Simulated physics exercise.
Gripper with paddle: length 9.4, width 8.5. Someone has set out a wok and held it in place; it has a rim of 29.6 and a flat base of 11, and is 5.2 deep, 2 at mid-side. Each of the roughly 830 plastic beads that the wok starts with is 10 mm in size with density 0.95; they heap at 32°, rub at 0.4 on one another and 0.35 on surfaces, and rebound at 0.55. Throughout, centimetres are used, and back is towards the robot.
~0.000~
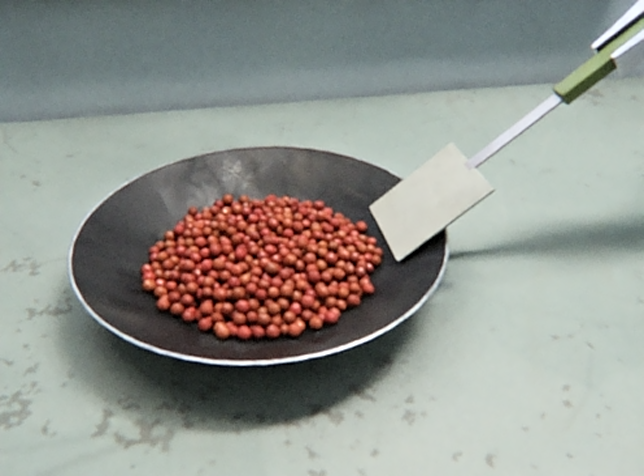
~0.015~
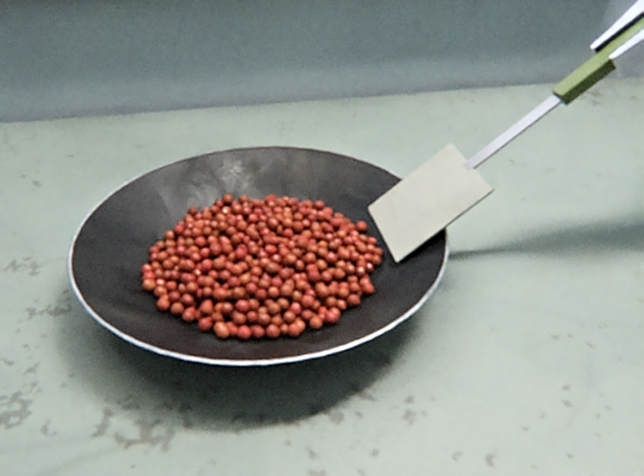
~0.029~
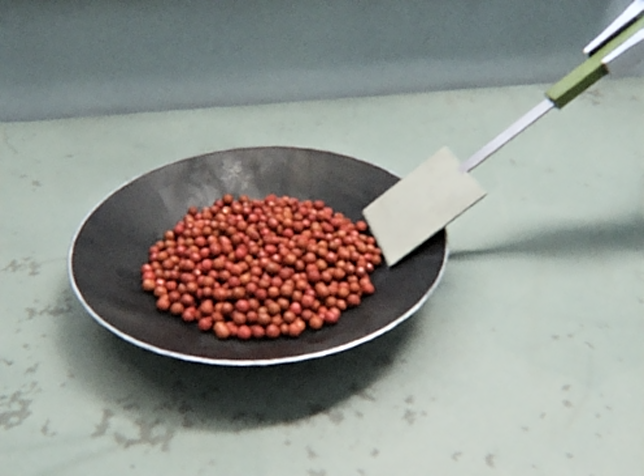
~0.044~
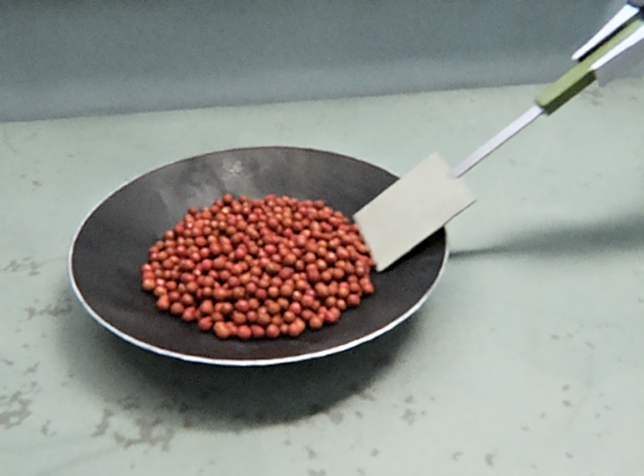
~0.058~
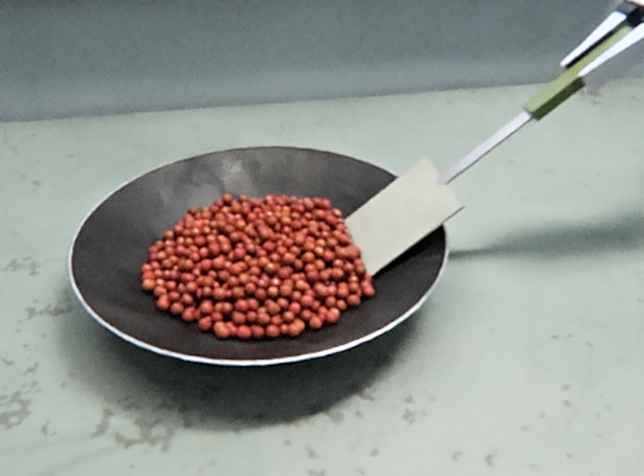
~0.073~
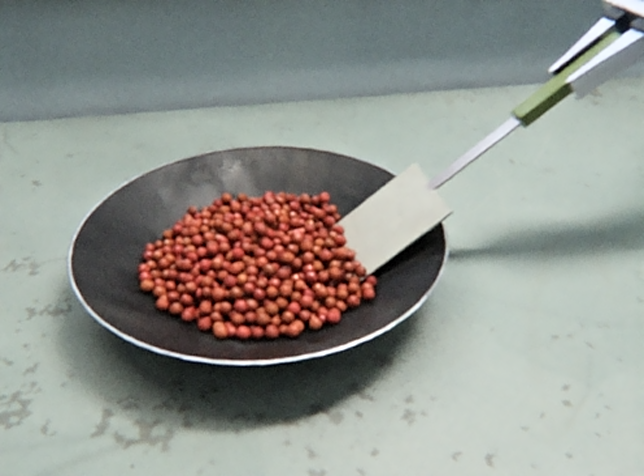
In this clip, a gripper holding a flat, pale paddle moves down and left into a dark wok of small reddish balls, sliding against the right side of the heap and shifting the nearby balls slightly.
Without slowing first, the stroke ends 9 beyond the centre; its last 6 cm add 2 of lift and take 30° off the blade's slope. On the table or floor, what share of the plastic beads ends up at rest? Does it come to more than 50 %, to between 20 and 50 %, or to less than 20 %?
It comes to less than 20 %.
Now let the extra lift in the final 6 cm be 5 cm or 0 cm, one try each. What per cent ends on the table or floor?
Near 15 and 5 percent respectively.
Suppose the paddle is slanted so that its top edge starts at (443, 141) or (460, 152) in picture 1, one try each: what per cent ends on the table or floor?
Some 10 per cent, then some 10 per cent.
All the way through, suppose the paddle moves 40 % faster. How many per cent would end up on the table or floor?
About 20 in a hundred.
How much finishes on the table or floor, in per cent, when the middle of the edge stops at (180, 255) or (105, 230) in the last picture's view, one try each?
Close to 0 and close to 30 per cent, respectively.
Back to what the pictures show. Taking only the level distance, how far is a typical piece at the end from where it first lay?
The value is roughly 5 cm.
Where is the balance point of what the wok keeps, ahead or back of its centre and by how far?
Roughly 5.0 centimetres ahead.
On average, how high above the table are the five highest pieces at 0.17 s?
Around 4 cm above the table.
By 0.17 s, sloping 39°, highest piece 5 above the table; 826 in the wok.
By 0.27 s, sloping 30°, highest piece 6 above the table; 826 in the wok.
By 0.52 s, sloping 9°, highest piece 7 above the table; 769 in the wok, 50 on the table or floor, 7 on the blade or in flight.
By 1.57 s, sloping 9°, highest piece 7 above the table; 765 in the wok, 61 on the table or floor.
Final count, 765 in the wok, 61 on the table or floor. That is 7 % on the table or floor.
